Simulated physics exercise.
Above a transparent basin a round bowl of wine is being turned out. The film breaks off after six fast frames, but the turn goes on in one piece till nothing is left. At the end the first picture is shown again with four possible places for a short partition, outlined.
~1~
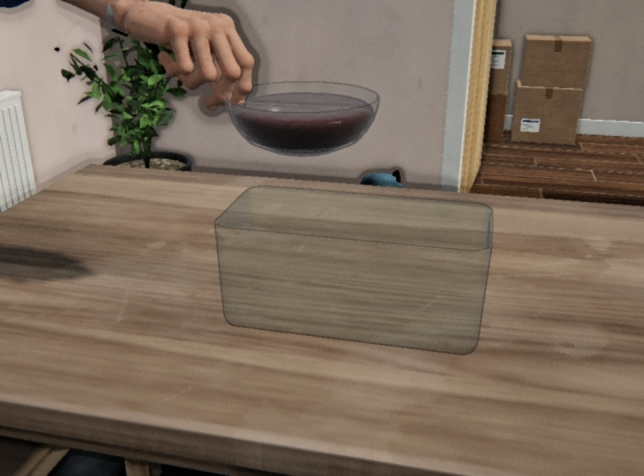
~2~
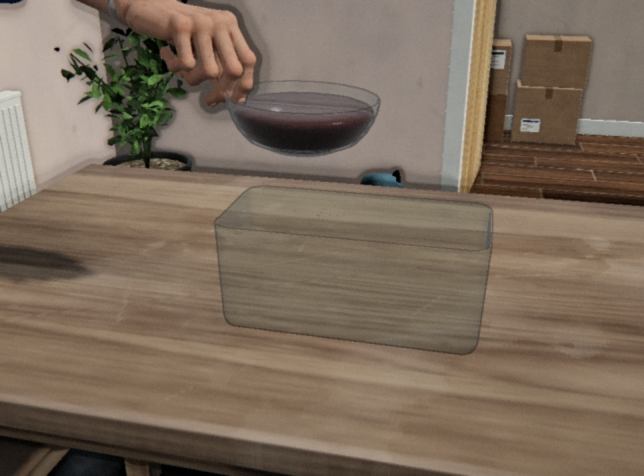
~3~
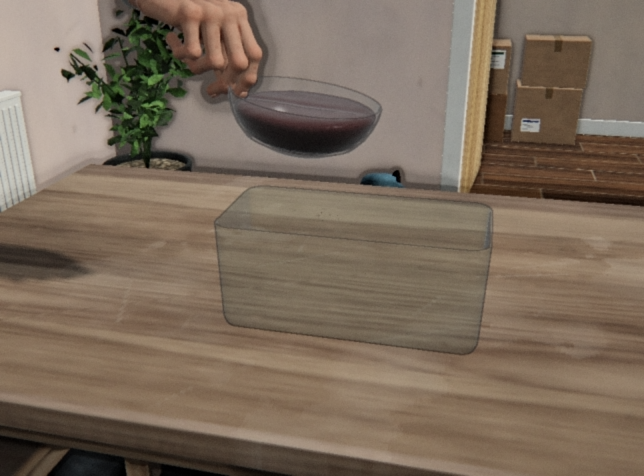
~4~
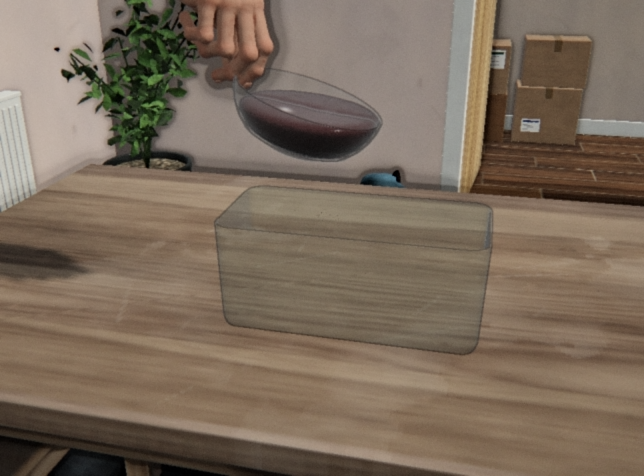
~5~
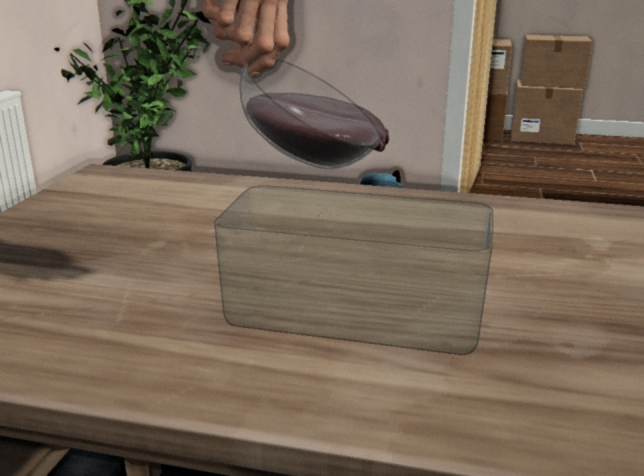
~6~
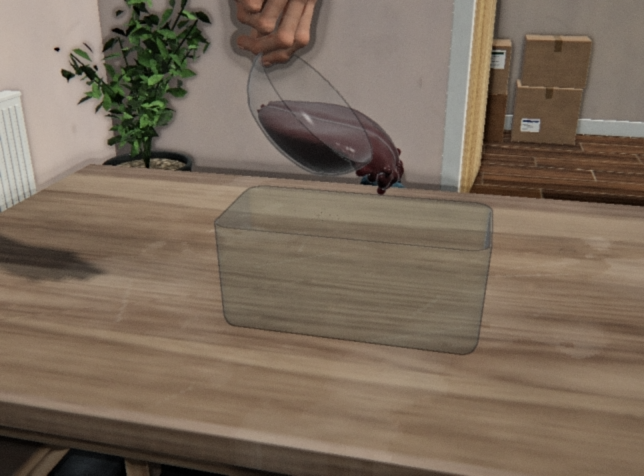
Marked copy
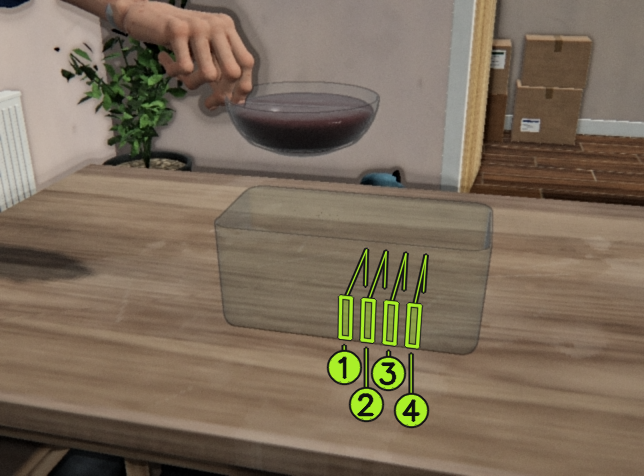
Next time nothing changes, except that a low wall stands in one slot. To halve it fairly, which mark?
3 is best.
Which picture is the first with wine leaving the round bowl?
Picture 5.
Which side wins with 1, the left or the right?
More ends on the right.
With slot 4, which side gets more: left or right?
The left one.
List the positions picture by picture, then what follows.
Upright, lip at (376, 99); basin from (225, 320) to (477, 352); nothing has left yet.
Tipped about 2°, lip at (377, 101); nothing has left yet.
Tipped about 8°, lip at (378, 110); nothing has left yet.
Tipped about 18°, lip at (379, 123); nothing has left yet.
Tipped about 31°, lip at (377, 140); wine is over the lip, down to (382, 146).
Tipped about 45°, lip at (370, 157); wine is over the lip, down to (384, 187).
On the marked copy, 1 at (344, 345); 2 at (366, 348); 3 at (388, 351); 4 at (411, 354).
Choosing 1, about 18 % ends left of the wall and 81 % right of it.
Choosing 2, about 29 % ends left of the wall and 68 % right of it.
Choosing 3, about 46 % ends left of the wall and 51 % right of it; 4 % is lost outside.
Choosing 4, about 69 % ends left of the wall and 26 % right of it; 5 % is lost outside.
